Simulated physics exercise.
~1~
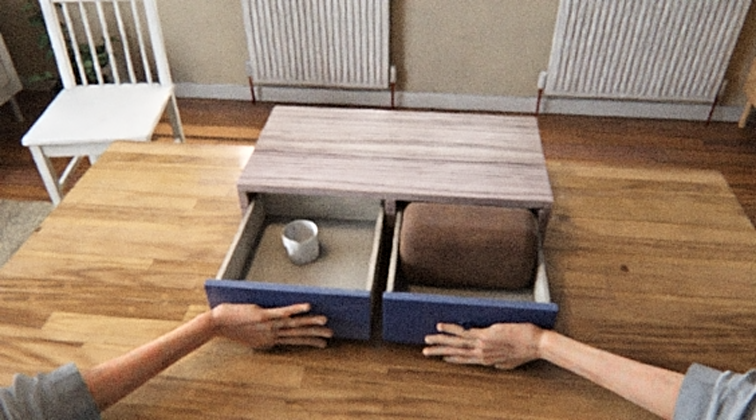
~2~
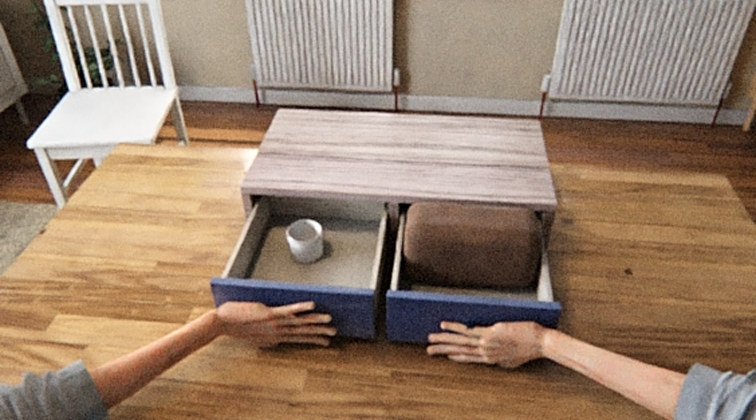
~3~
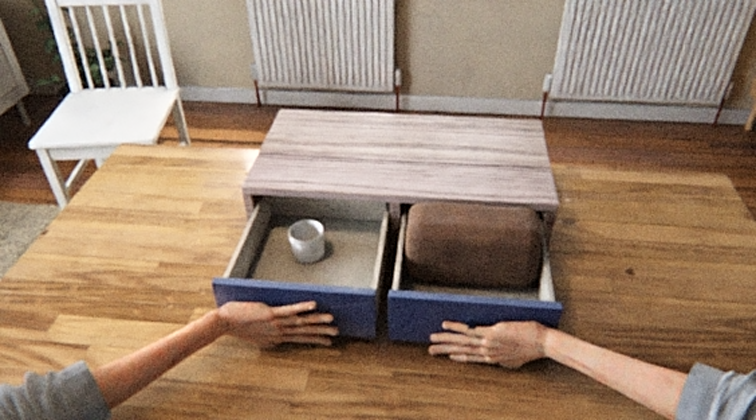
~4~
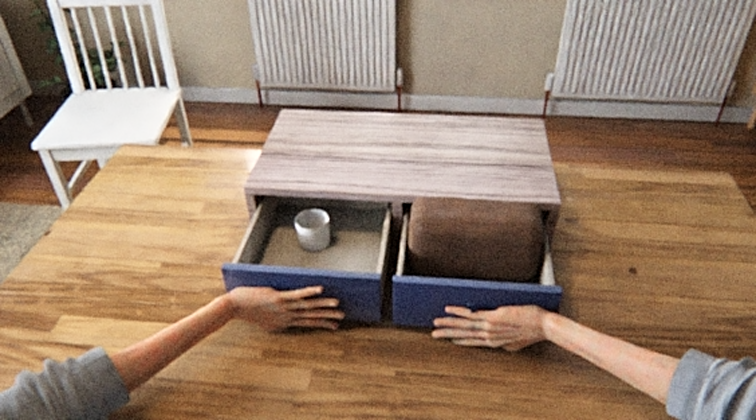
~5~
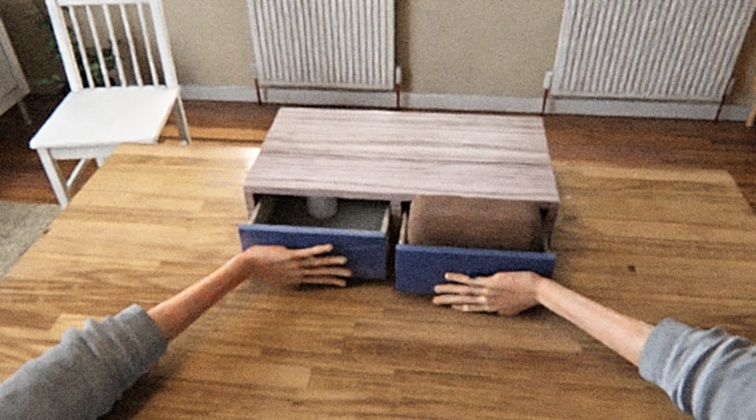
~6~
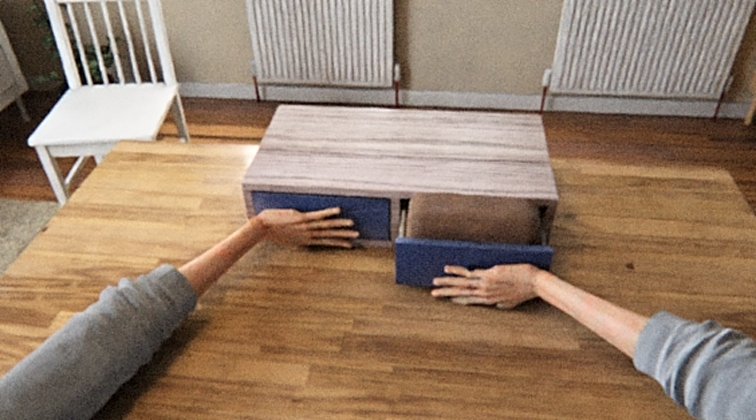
Two hands pushing in blue drawers of a low cabinet, the left with a white cup closing, the brown-loaded right staying ajar.
